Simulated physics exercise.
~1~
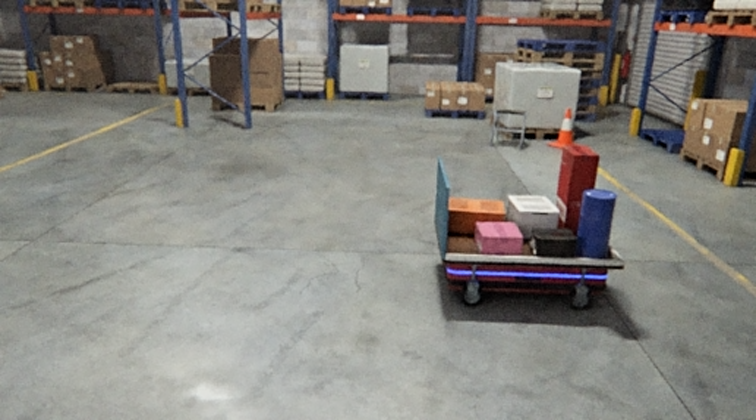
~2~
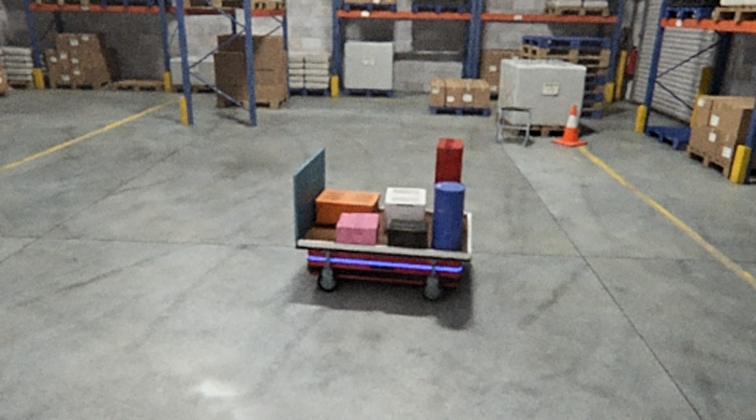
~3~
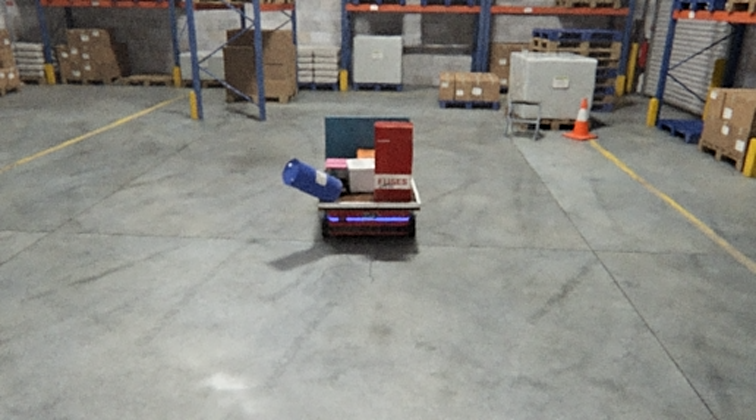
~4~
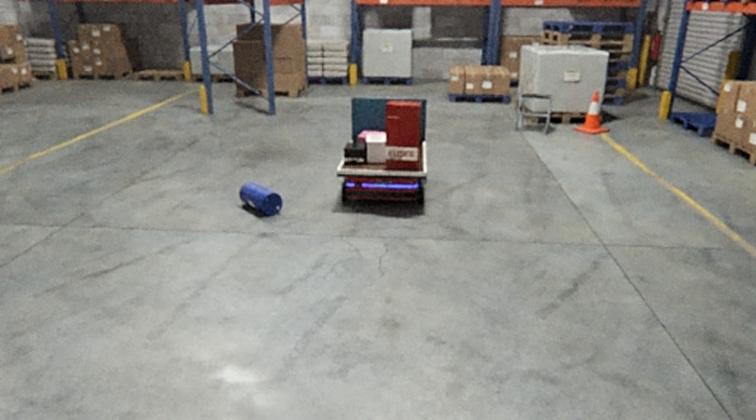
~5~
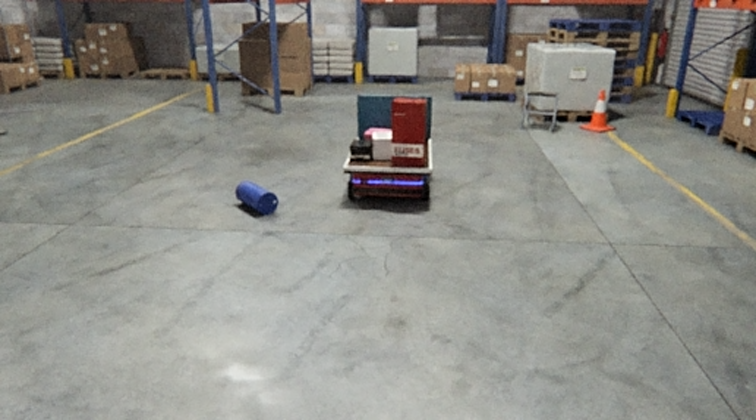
A low wheeled cart with a glowing blue strip rolls left across a warehouse floor, carrying a tall teal board at its front and an unfastened load of boxes and parcels beside an upright blue canister. It swings into a turn away from the viewer, and the canister tips over the left edge of the deck. The canister lands on the concrete and lies on its side. The cart continues a little farther away, then stops with its back to the viewer. The red box still stands upright aboard, while the canister rests on the floor to the left.
